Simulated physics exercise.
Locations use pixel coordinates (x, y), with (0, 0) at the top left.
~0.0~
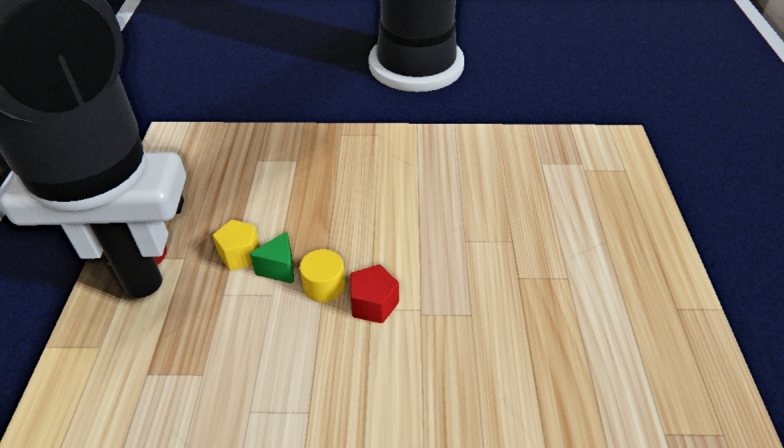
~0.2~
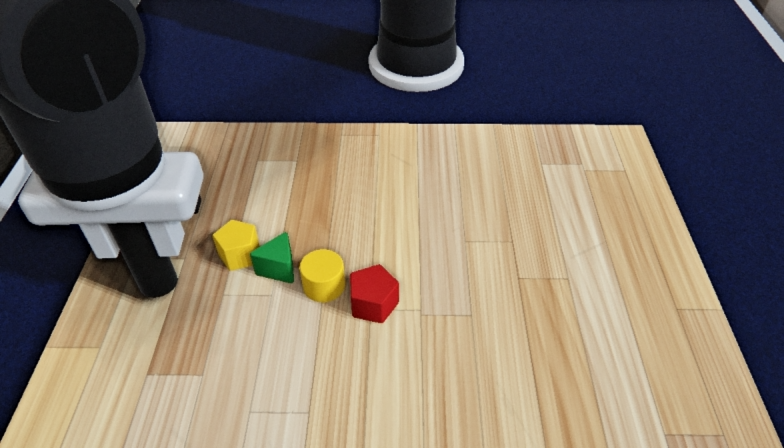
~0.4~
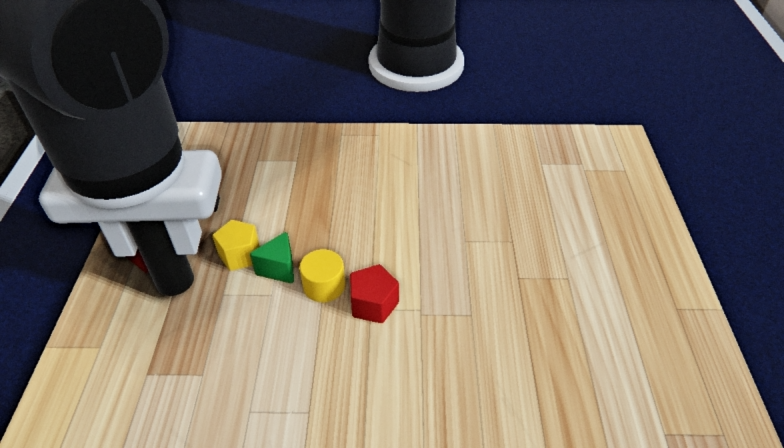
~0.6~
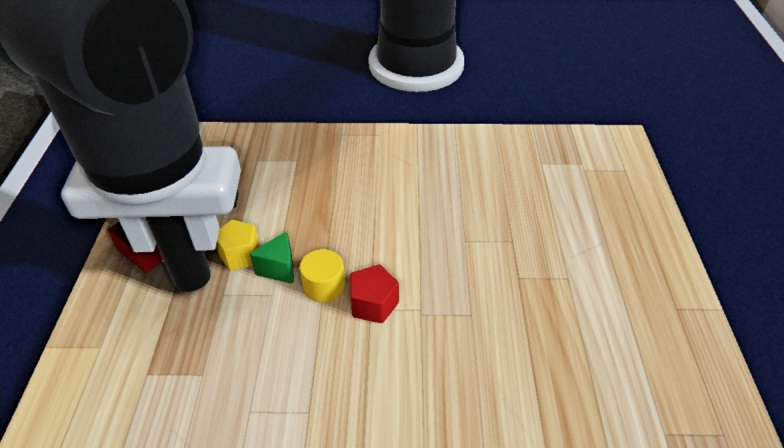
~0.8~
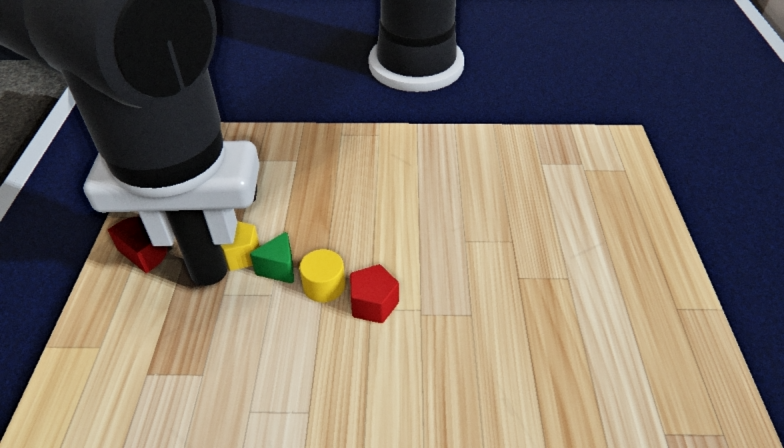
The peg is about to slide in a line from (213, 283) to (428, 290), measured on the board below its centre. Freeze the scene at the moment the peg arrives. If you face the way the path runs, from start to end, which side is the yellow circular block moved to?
Answer: Left.
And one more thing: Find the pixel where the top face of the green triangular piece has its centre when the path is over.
The top centre is at (302, 238).
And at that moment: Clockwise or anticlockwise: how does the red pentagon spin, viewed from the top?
It spins clockwise.
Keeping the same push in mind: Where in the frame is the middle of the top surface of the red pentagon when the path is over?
It should be at (438, 302) by then.
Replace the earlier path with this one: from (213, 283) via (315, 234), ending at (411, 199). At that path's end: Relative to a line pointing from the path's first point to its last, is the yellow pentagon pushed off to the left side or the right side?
Gets pushed left.
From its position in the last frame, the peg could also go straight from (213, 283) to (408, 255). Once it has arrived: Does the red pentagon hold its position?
I'd say no.
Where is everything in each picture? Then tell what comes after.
The first frame shows peg tip (144, 284); block tops, yellow pentagon (235, 234); green triangular piece (275, 249); yellow circular block (321, 265); red pentagon (372, 283).
The second frame shows peg (159, 284); blocks unchanged.
The third frame shows peg (176, 282); blocks unchanged.
The fourth frame shows peg (192, 278); blocks unchanged.
The fifth frame shows peg (209, 272); yellow pentagon (235, 234); green triangular piece (275, 249); yellow circular block (321, 265); red pentagon (372, 283).
What follows on the original path. One third of the way, peg (285, 274); yellow pentagon (243, 233), turned 40° anticlockwise; green triangular piece (296, 239), turned 15° clockwise.
Two thirds of the way, peg (356, 276); yellow pentagon (243, 233), turned 40° anticlockwise; green triangular piece (302, 238); yellow circular block (395, 257); red pentagon (410, 290), turned 85° clockwise.
At the end, peg (428, 279); yellow pentagon (243, 233), turned 40° anticlockwise; green triangular piece (302, 238); yellow circular block (453, 246); red pentagon (438, 302), turned 150° clockwise.
